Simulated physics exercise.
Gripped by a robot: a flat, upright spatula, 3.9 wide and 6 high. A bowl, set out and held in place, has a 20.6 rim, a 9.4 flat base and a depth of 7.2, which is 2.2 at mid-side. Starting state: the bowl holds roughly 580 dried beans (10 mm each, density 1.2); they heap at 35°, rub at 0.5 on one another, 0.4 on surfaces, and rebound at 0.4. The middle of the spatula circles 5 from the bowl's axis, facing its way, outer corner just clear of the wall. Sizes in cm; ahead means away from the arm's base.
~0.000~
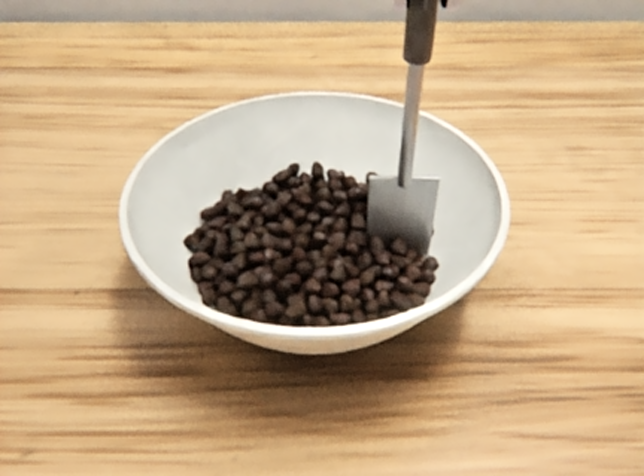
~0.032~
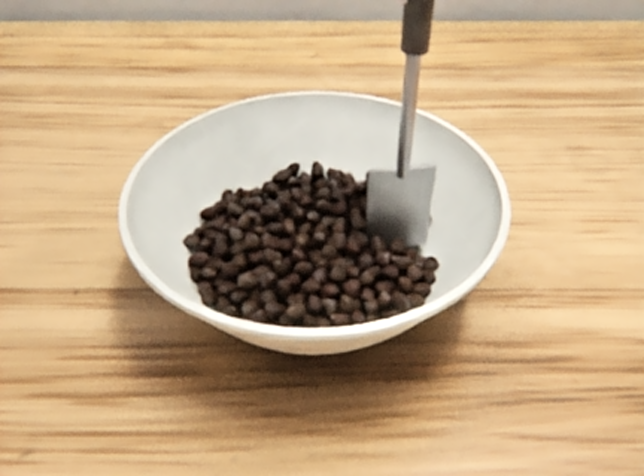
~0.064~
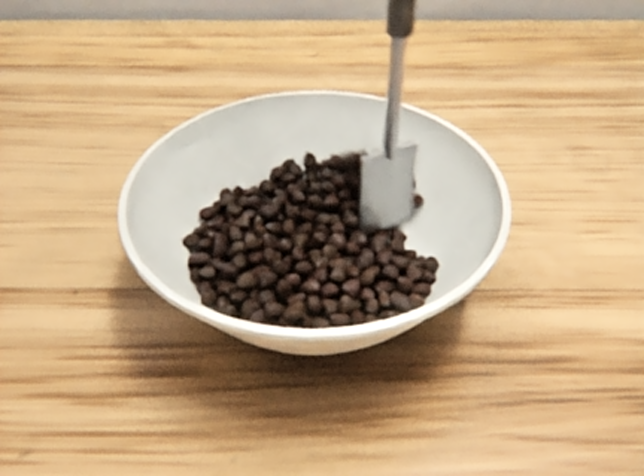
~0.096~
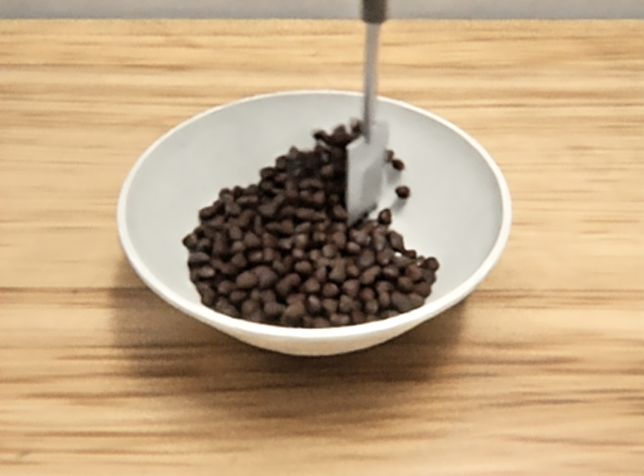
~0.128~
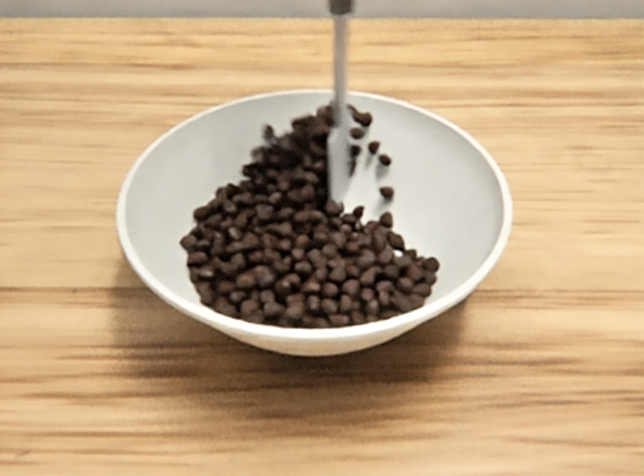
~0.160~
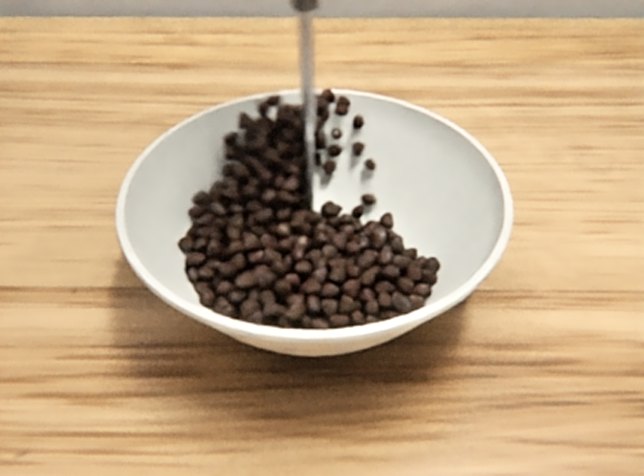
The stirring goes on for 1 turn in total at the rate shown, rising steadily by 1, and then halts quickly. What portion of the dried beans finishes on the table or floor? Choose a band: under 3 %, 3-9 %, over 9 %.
Band: 3-9 %.
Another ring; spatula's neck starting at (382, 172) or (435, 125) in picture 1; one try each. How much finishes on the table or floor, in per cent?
Near 0 per cent and near 0 per cent, in that order.
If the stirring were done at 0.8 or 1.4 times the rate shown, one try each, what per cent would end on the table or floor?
It would be about 0 and 20 percent respectively.
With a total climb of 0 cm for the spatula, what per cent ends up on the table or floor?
That works out to some 10 per cent.
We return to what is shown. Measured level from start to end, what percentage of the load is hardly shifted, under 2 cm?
I'd put it at about 25 in a hundred.
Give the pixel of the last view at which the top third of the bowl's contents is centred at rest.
Close to (375, 222).
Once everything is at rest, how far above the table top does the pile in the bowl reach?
I'd say close to 6.5 centimetres.
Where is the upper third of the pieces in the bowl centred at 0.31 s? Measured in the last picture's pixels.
Roughly at (213, 250).
After 0.31 s, 196° round, highest piece 9 above the table; 568 in the bowl, 1 on the table or floor, 7 in flight or on the tool.
After 0.45 s, 296° round, highest piece 10 above the table; 556 in the bowl, 14 on the table or floor, 6 in flight or on the tool.
After 0.73 s, 0° round, highest piece 6 above the table; 547 in the bowl, 29 on the table or floor.
After 1.43 s, 0° round, highest piece 6 above the table; 547 in the bowl, 29 on the table or floor.
At rest, 547 in the bowl, 29 on the table or floor. That is 5 % on the table or floor.
